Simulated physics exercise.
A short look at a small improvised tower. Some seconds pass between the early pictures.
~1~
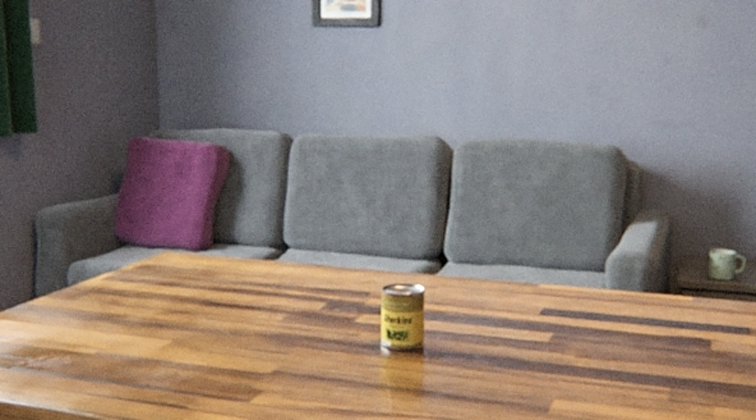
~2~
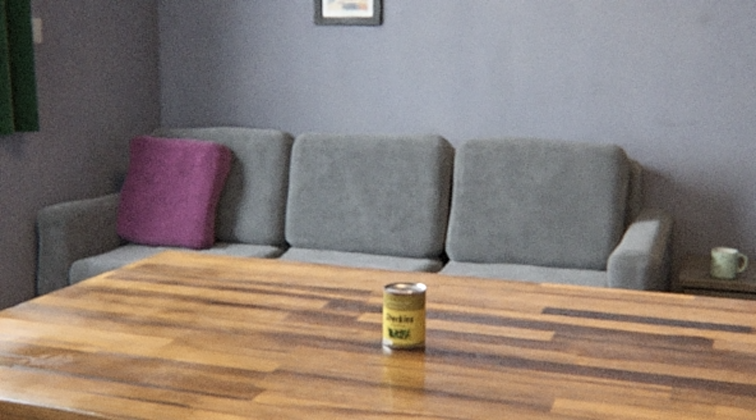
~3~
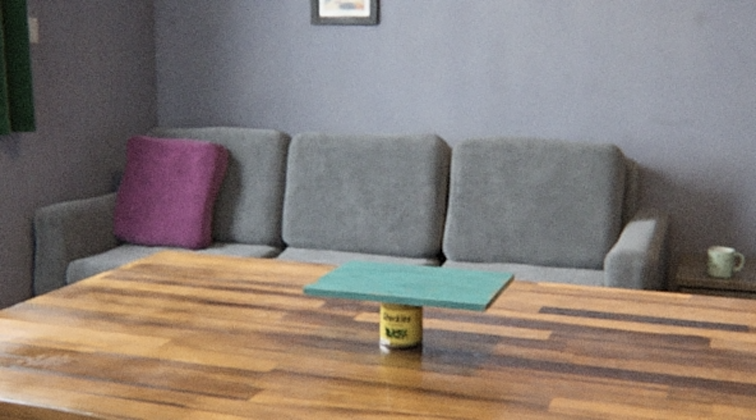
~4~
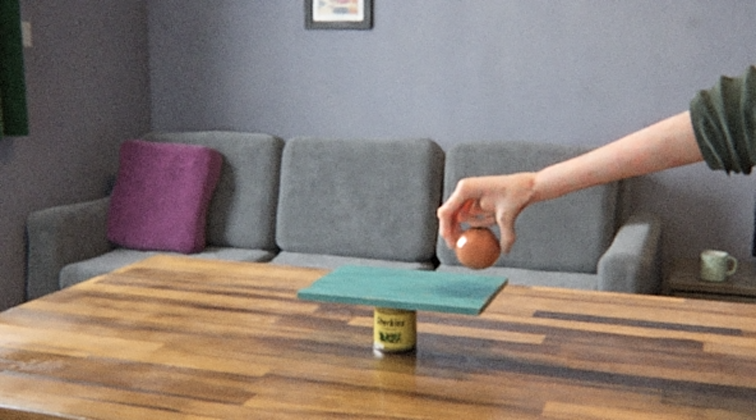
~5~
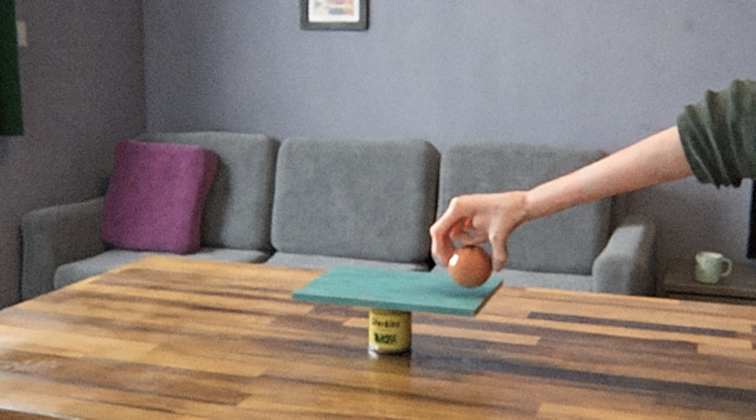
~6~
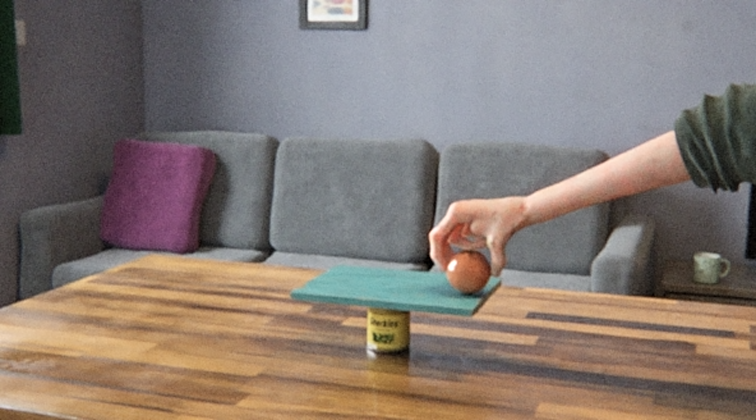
Green board appearing on top of a yellow tin, then a hand lowering a round orange object onto its right side.
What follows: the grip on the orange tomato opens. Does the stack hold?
In the end the stack gives way.
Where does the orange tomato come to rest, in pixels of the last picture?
Around (533, 346).
Then, 0.30 s later than the last frame, orange tomato now fallen; turquoise board tilted by 29°.
Then, 0.40 s later than the last frame, turquoise board tilted by 46°.
Then, 0.60 s later than the last frame, turquoise board tilted by 34°.
Then, 0.70 s later than the last frame, turquoise board tilted by 30°.
When it is over, fallen, orange tomato; moved from the start, turquoise board; yellow tin as before. End places, in pixels of the last picture, orange tomato near (533, 346). The stack loses its balance.
